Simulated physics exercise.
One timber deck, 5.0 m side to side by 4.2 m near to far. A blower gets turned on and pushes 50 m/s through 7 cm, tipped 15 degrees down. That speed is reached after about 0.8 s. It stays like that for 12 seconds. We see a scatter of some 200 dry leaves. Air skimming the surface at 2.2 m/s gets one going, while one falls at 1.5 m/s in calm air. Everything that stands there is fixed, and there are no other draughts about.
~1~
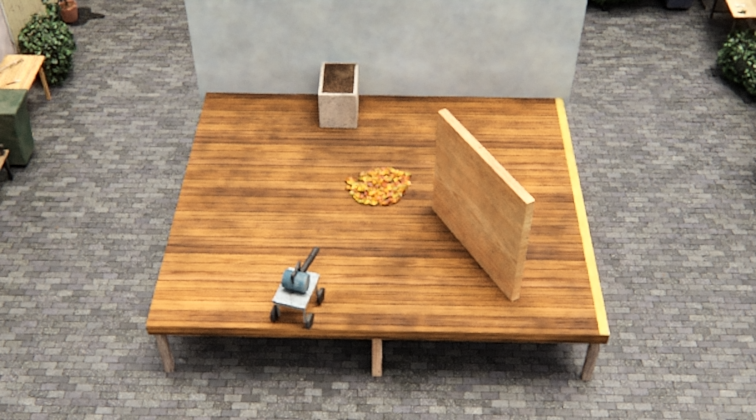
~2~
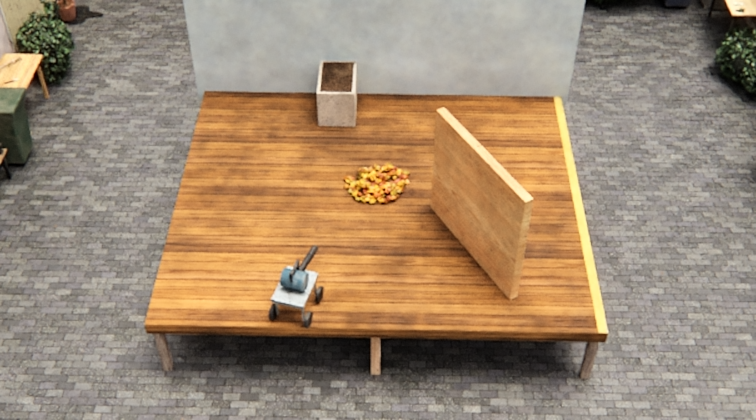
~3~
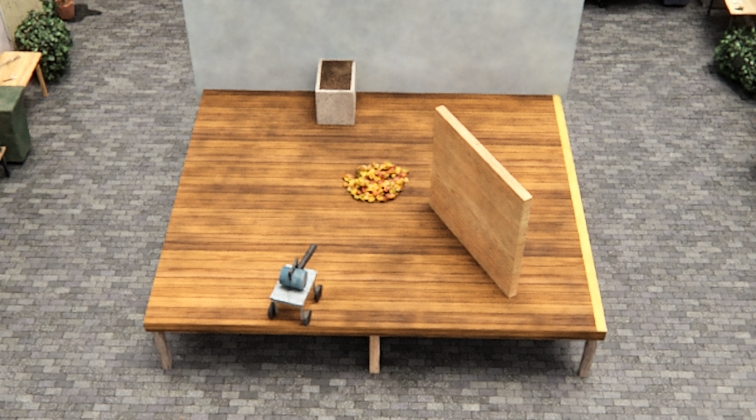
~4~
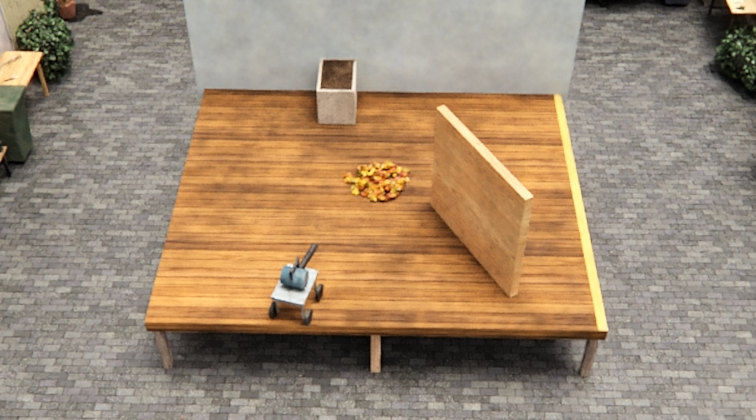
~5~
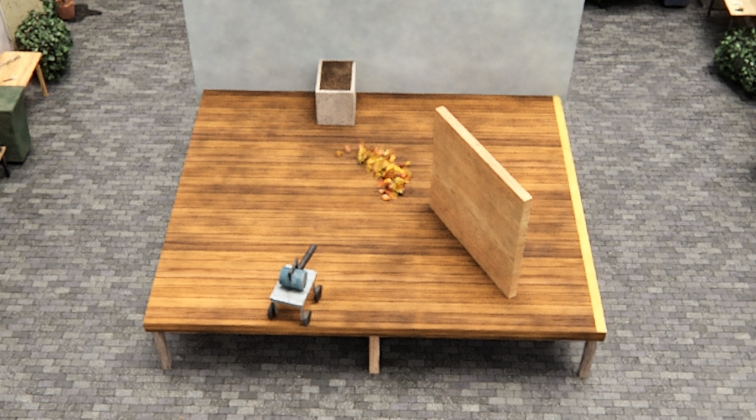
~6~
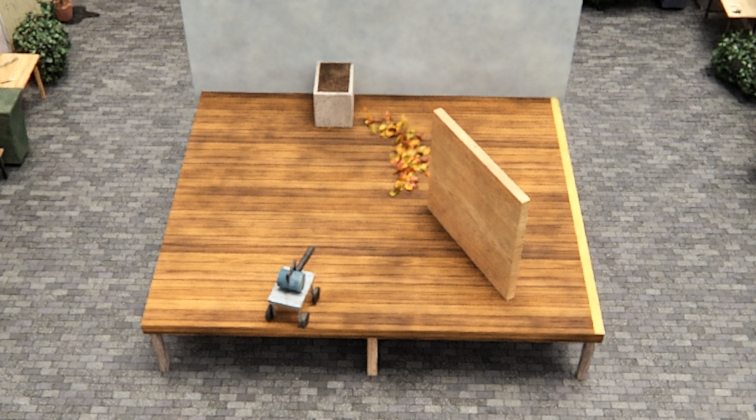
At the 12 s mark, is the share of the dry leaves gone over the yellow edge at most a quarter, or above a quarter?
It is above a quarter.
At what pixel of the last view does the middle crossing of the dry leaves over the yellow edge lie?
Roughly at pixel (558, 101).
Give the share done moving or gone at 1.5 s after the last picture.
The share is about 0 %.
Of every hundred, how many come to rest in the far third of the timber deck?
Something close to 10 % ends up there.
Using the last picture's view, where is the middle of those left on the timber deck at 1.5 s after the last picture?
Centre point: About (486, 96) px.
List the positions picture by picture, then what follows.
The middle of the dry leaves is near (378, 187), none has stirred yet and the mouth of the blower is at (317, 249), in the first frame.
The middle of the dry leaves is near (377, 184), none has stirred yet and the yellow edge is centred on (581, 199), in the second frame.
The middle of the dry leaves is near (376, 182), none has stirred yet, the top of a screen is at (481, 150) and the top of a planter is at (336, 75), in the third frame.
The middle of the dry leaves is near (377, 179) and about 5 % have left their places, in the fourth frame.
The middle of the dry leaves is near (389, 171), the farthest in sight from the blower is at (362, 146) and about 65 % have left their places, in the fifth frame.
The middle of the dry leaves is near (403, 150), the farthest in sight from the blower is at (389, 119) and about 90 % have left their places, in the sixth frame.
Then, 1.5 s after the last picture, 21 % are over the yellow edge; the middle of those still in play is near (488, 96); 0 % have settled or left.
Then, 2.9 s after the last picture, 32 % are over the yellow edge; the middle of those still in play is near (520, 97); 28 % have settled or left.
Then, 5.7 s after the last picture, 67 % are over the yellow edge; the middle of those still in play is near (529, 97); 63 % have settled or left.
Then, 11.1 s after the last picture, at the end, 89 % are over the yellow edge.
